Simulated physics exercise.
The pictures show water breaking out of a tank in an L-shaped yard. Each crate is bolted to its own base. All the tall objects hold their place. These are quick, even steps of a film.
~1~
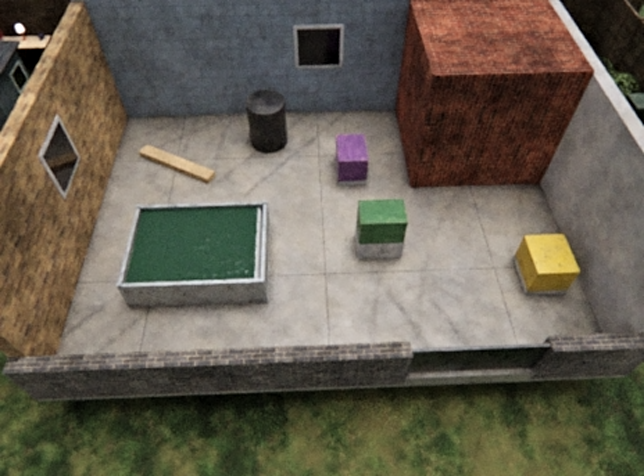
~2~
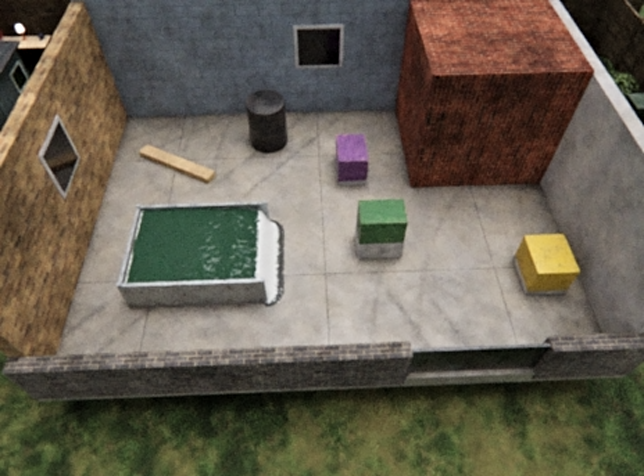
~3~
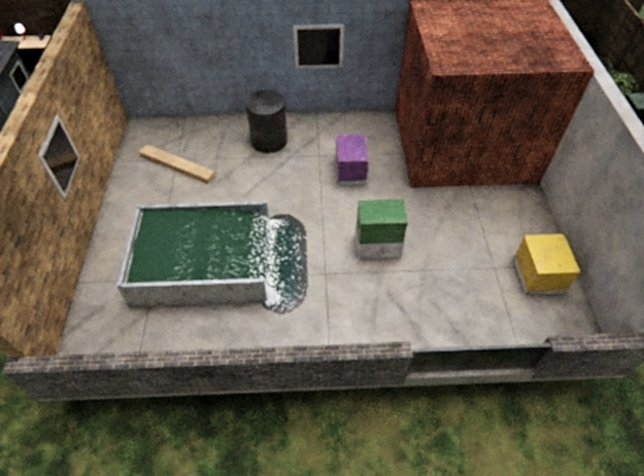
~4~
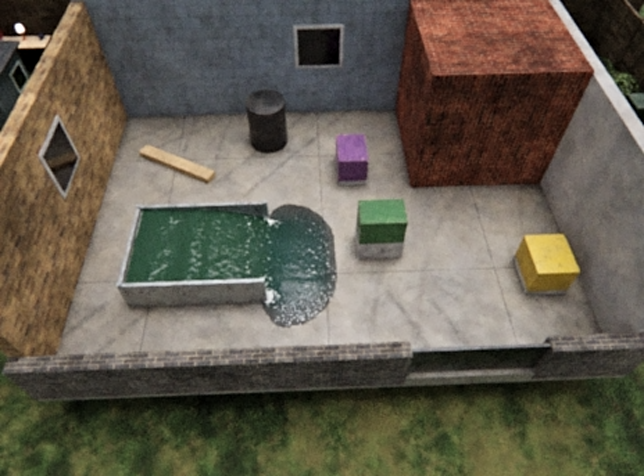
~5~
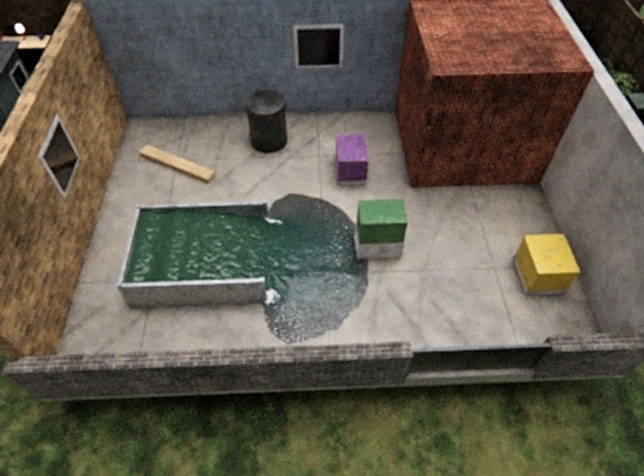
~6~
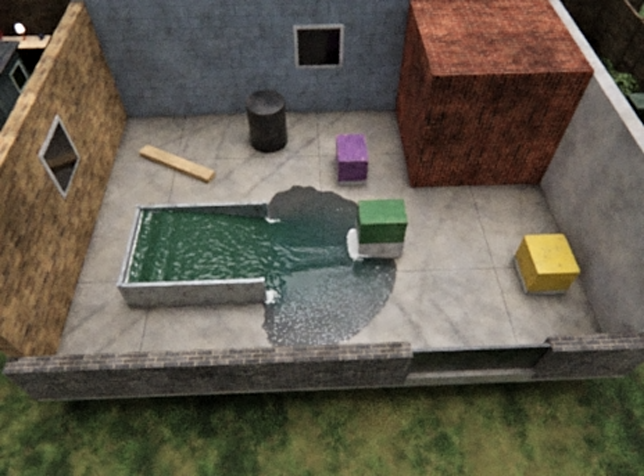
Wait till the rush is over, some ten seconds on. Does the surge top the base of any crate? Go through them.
The green crate keeps dry; the purple crate is soaked; the yellow crate is soaked.
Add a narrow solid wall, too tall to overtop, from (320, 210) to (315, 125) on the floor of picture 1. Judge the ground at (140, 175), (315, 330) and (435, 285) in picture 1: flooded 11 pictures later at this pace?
As listed: Free of water, under water, flooded.
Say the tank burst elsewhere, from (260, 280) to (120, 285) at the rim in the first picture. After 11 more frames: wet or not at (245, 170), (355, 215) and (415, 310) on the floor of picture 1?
In turn: Dry, dry, wet.
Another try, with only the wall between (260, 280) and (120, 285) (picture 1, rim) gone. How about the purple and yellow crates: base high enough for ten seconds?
My reading: Purple escapes it; yellow is soaked.
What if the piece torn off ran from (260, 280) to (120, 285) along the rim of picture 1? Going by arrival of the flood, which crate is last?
I say the purple one.
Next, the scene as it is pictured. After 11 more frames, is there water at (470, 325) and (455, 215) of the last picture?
One after the other: Wet, flooded.
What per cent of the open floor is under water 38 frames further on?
Roughly 65 per cent.
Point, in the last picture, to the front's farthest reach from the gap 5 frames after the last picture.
Near (510, 272).
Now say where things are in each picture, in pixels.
The first picture shows the tank at (198, 244) is whole and still.
In the second picture, the front is at (273, 224), out from the gap at (265, 255).
In the third picture, water pours out at (265, 256) and has run to (289, 219).
In the fourth picture, the front is at (305, 211), out from the gap at (265, 256).
In the fifth picture, the front is at (362, 286), out from the gap at (265, 257).
In the sixth picture, water pours out at (265, 257) and has run to (391, 270).
A moment on, water covers 30 % of the floor; the green crate water round its plinth, the purple crate water round its plinth, the yellow crate not reached.
Next, water covers 40 % of the floor; the green crate water round its plinth, the purple crate water round its plinth, the yellow crate water round its plinth.
Then, water covers 55 % of the floor; the green crate water round its plinth, the purple crate water round its plinth, the yellow crate water round its plinth.
Later, water covers 65 % of the floor; the green crate water round its plinth, the purple crate water round its plinth, the yellow crate water round its plinth.
In the end, water covers 85 % of the floor; the green crate stayed above the water, the purple crate was topped, the yellow crate was topped.
